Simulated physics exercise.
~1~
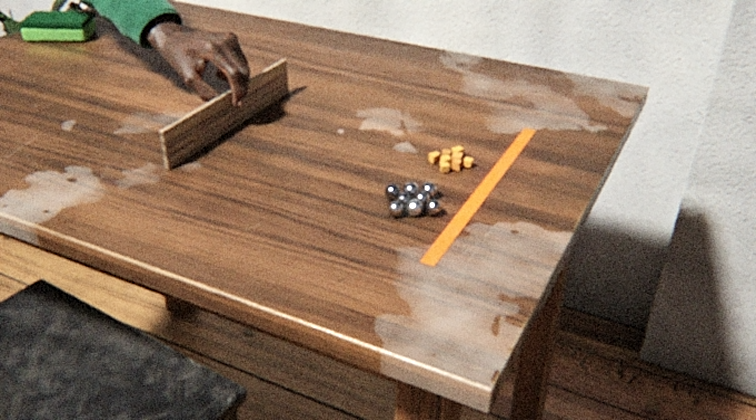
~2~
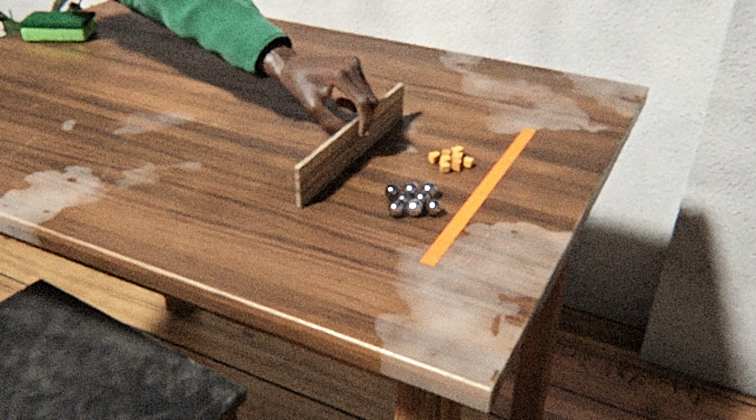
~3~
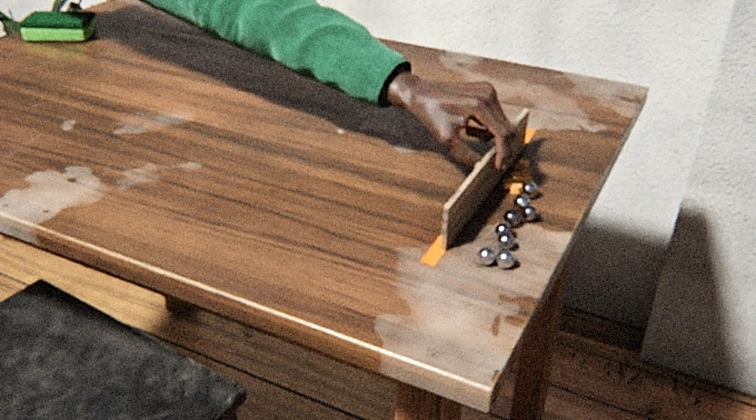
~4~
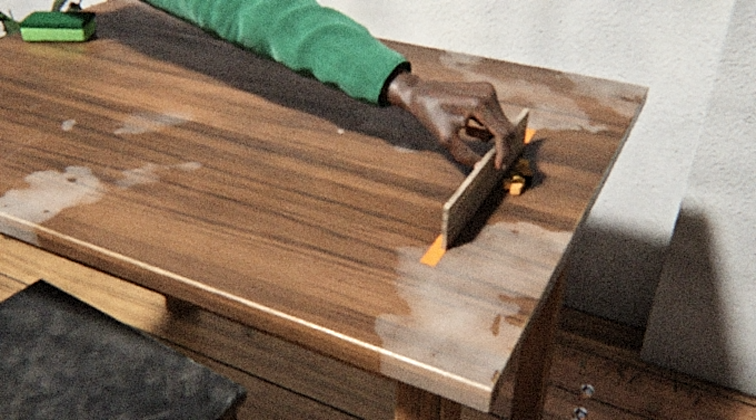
We see a hand in a green sleeve slide an upright wooden strip rightward across a table, pushing dark shiny balls and small yellow pieces before stopping at orange tape; the balls roll on over the edge to the floor, while the yellow pieces stay on the table.
